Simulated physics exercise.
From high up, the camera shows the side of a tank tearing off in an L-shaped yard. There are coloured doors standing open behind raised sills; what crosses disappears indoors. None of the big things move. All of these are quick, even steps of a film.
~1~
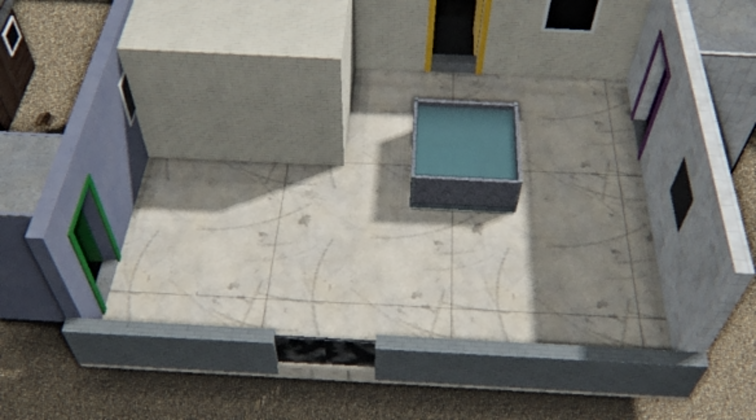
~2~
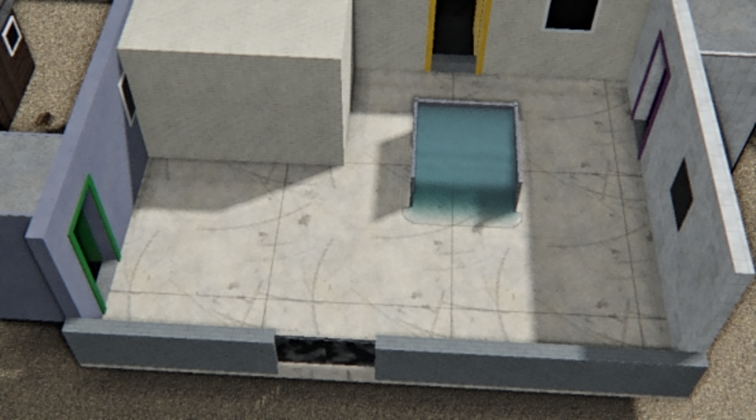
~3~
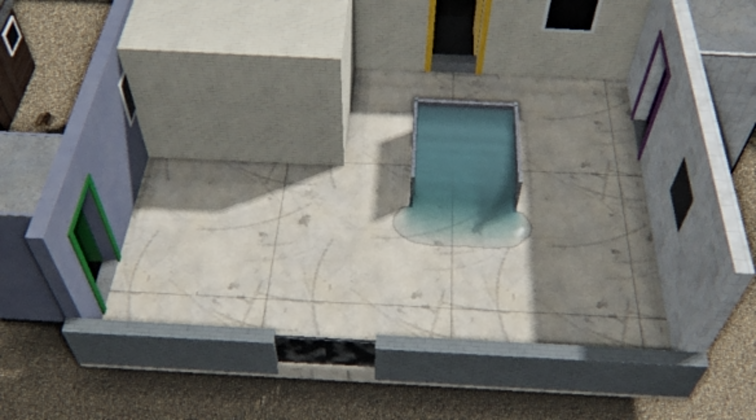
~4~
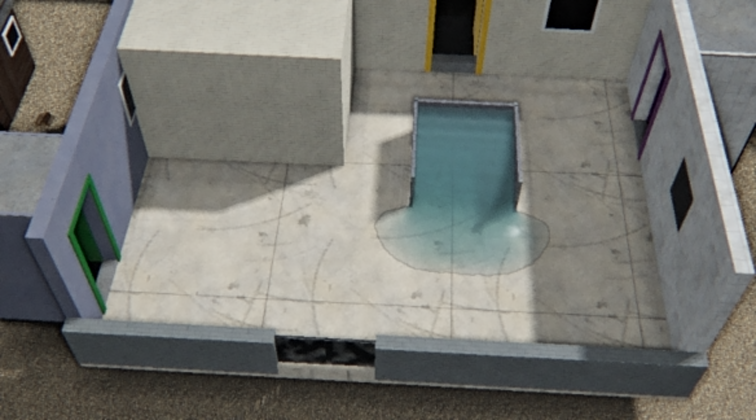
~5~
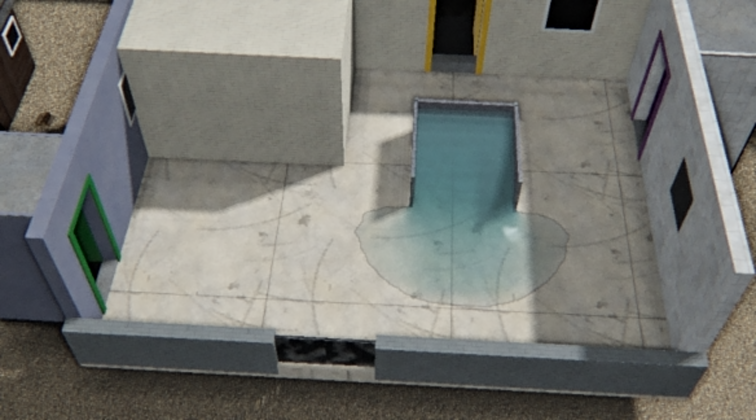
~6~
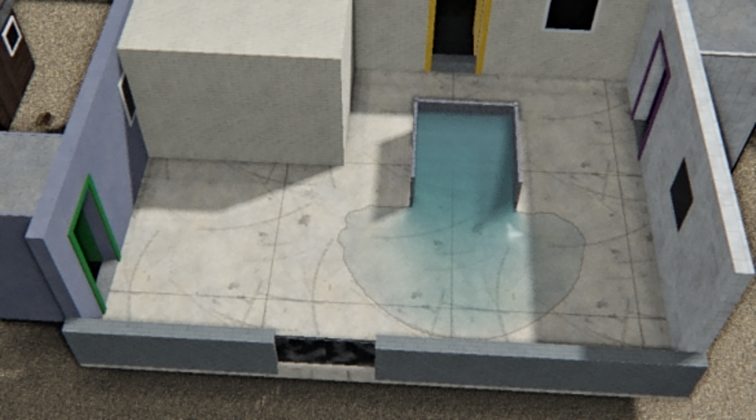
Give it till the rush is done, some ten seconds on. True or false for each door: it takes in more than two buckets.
For the green door, true; for the purple door, false; for the yellow door, false.
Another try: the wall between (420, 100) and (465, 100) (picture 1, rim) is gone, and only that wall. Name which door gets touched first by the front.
I'd say the yellow door.
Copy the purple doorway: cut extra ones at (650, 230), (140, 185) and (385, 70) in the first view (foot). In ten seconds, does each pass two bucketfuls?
One, ends up below; two, ends up above; three, ends up below.
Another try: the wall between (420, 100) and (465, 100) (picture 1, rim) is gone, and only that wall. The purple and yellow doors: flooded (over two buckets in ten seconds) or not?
The purple door tops the limit and the yellow door tops the limit.
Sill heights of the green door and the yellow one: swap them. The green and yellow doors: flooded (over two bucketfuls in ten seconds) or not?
Green stays within bounds, yellow stays within bounds.
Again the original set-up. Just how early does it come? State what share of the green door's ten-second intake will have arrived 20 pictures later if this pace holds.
Estimated share: About 5 %.
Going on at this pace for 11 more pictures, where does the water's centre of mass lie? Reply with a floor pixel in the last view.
It is near (457, 275).
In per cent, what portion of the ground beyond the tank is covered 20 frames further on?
Estimated share: Around 50 %.
A moment on, water covers 30 % of the floor; the green door not reached, the purple door not reached, the yellow door not reached.
Next, water covers 35 % of the floor; the green door not reached, the purple door not reached, the yellow door not reached.
Then, water covers 50 % of the floor; the green door under two buckets in, the purple door not reached, the yellow door not reached.
Later, water covers 80 % of the floor; the green door far over two buckets in, the purple door wet at the sill, nothing in, the yellow door not reached.
In the end, water covers 100 % of the floor; the green door far over two buckets in, the purple door wet at the sill, nothing in, the yellow door wet at the sill, nothing in.
